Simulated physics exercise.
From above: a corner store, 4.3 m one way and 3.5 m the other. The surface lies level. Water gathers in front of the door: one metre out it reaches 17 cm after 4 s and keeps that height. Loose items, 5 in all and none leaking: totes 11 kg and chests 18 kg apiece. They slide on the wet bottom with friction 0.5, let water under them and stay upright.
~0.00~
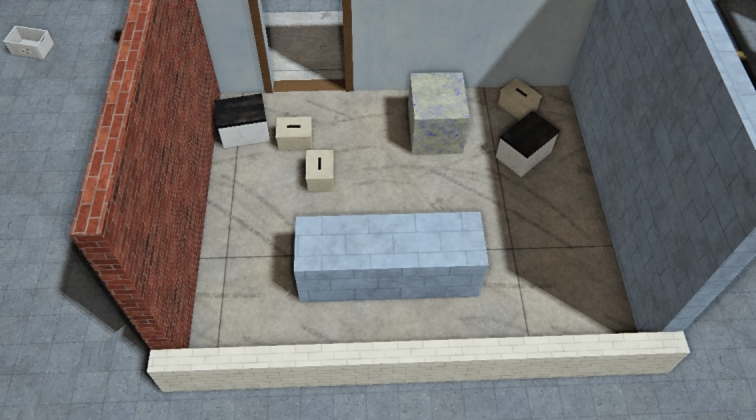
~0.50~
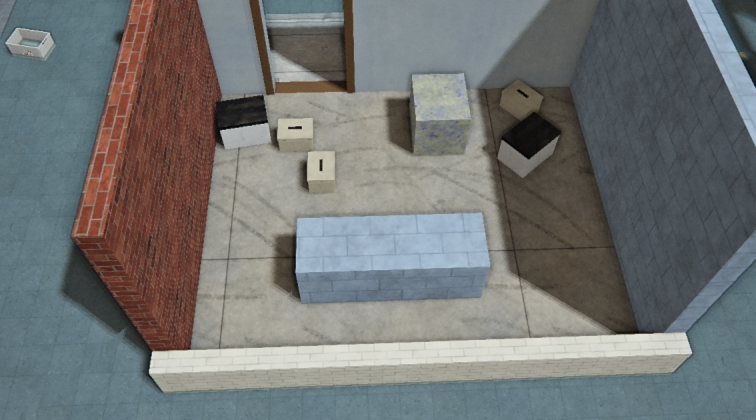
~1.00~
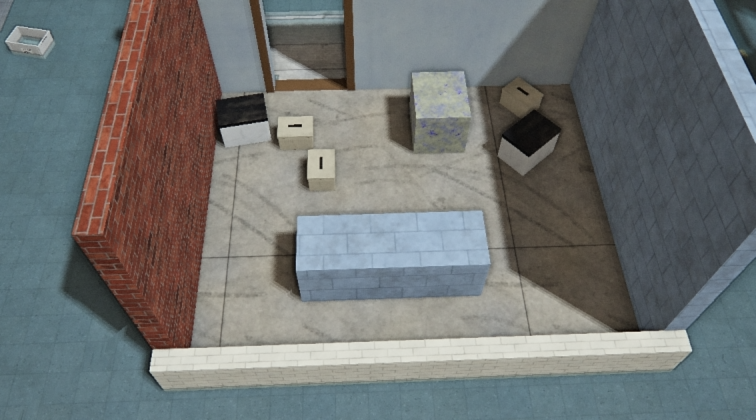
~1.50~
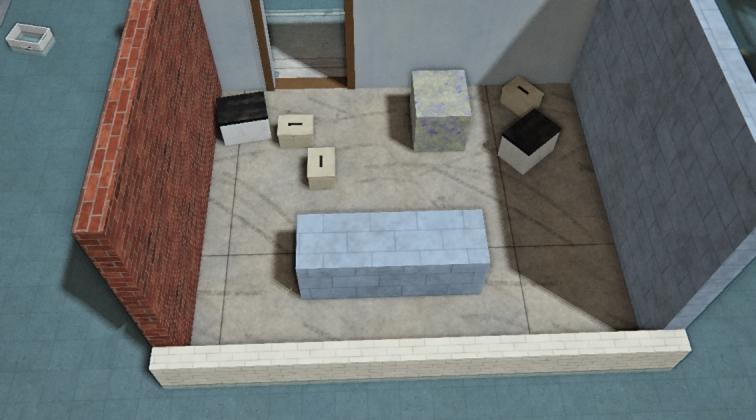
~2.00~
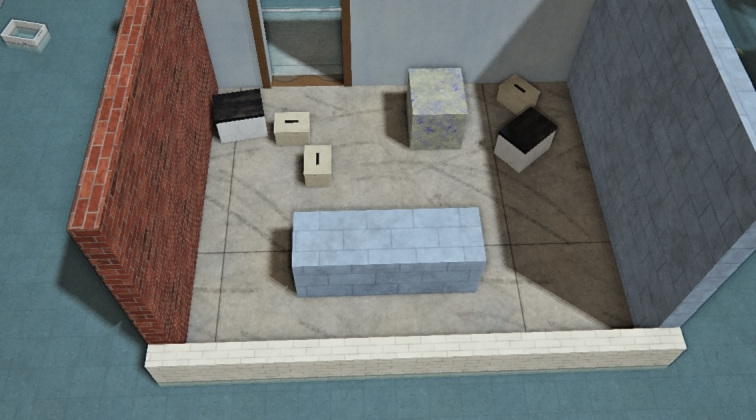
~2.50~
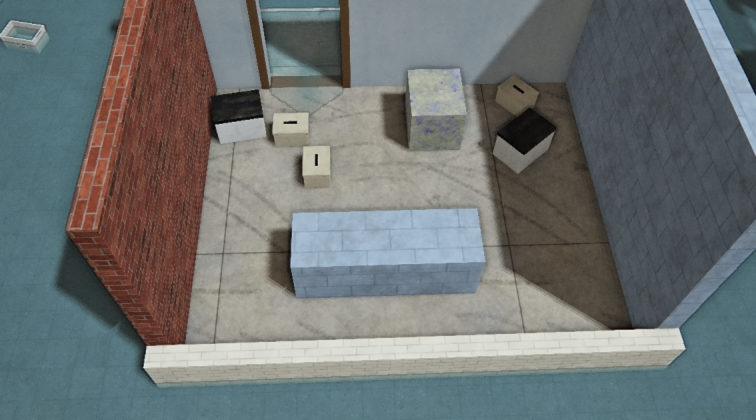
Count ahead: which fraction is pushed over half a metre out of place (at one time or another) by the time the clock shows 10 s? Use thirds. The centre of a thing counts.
That comes to one to two thirds.
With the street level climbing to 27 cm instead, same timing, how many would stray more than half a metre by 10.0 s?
Then 3.
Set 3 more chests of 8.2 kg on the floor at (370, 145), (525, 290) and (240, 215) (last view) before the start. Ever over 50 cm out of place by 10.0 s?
In turn: More, under, past it.
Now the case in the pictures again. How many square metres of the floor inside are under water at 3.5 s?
Some 1.5 m2.
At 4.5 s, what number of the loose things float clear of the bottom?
I count 0.
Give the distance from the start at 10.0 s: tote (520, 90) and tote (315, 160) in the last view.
In turn: 0 cm, 150 cm.
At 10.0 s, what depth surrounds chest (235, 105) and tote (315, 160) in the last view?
Roughly 7 and 6 cm.
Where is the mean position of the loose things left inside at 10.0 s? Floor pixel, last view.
At about (402, 156).
After 3.5 s 0 of 5 are over 50 cm from their spots; 0 afloat.
After 4.5 s 0 of 5 are over 50 cm from their spots; 0 afloat.
After 7.0 s 1 of 5 are over 50 cm from their spots; 0 afloat.
After 10.0 s 2 of 5 are over 50 cm from their spots, and 2 have been at some point; 0 afloat.
